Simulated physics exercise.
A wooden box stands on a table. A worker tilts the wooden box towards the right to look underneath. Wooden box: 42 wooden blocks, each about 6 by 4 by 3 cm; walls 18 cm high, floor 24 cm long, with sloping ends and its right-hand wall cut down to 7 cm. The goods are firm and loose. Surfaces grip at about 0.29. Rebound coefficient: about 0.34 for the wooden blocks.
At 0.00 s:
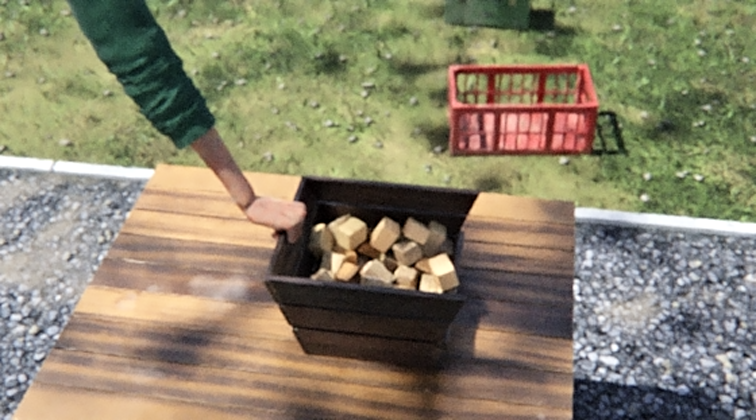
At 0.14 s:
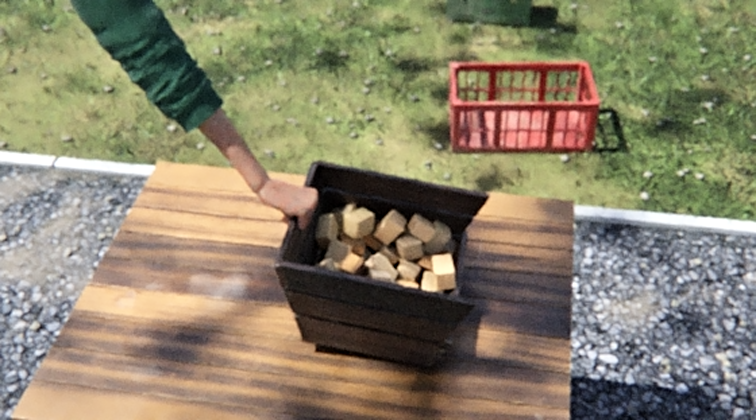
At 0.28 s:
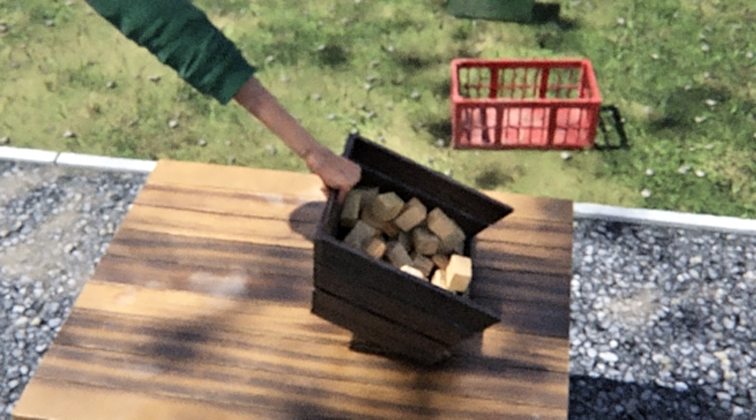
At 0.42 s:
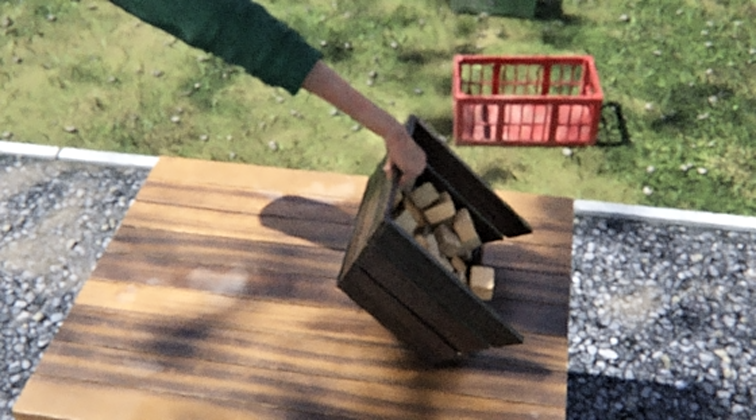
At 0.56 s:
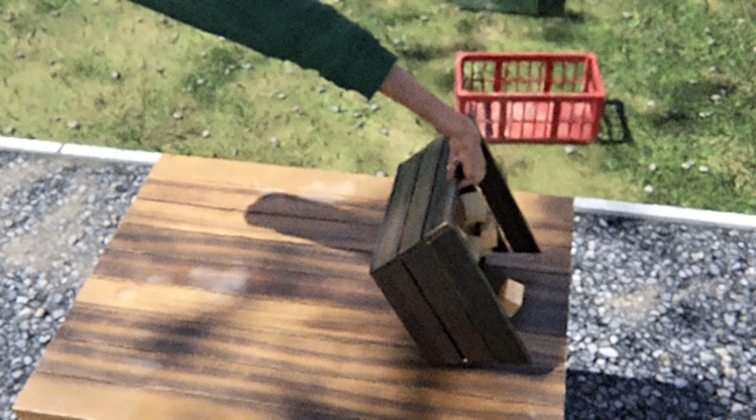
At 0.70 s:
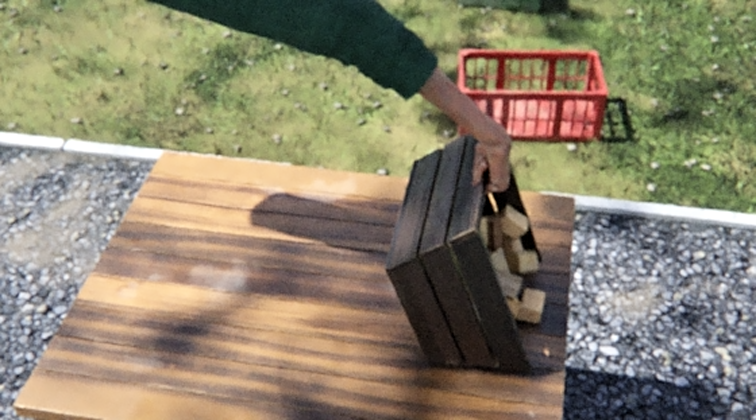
A dark wooden box filled with pale wooden blocks stands on a striped brown table, seen from above at an angle in bright sunlight. Grey gravel surrounds the table, with a red plastic crate on the grass behind. A green-sleeved arm grips the box's left end and tilts it steadily rightwards onto its side edge, the blocks shifting inside, while the camera drifts slightly.
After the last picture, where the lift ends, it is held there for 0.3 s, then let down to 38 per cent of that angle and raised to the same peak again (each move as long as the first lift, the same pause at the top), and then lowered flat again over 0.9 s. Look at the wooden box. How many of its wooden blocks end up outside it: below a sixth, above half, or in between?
Out of the wooden box go more than half of the wooden blocks.
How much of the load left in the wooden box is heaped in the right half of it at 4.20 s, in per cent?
Some 90 per cent.
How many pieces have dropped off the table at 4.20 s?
Some 6 pieces.
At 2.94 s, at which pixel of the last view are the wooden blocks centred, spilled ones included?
Near (504, 308).
After 1.26 s, tilt 57°; 14 of 42 out of the wooden box.
After 1.96 s, tilt 41°; 22 of 42 out of the wooden box.
After 2.94 s, tilt 59°; 22 of 42 out of the wooden box.
When it is over (at 4.20 s), 27 of 42 out of the wooden box. Asked share, 27 of 42, 64 per cent.
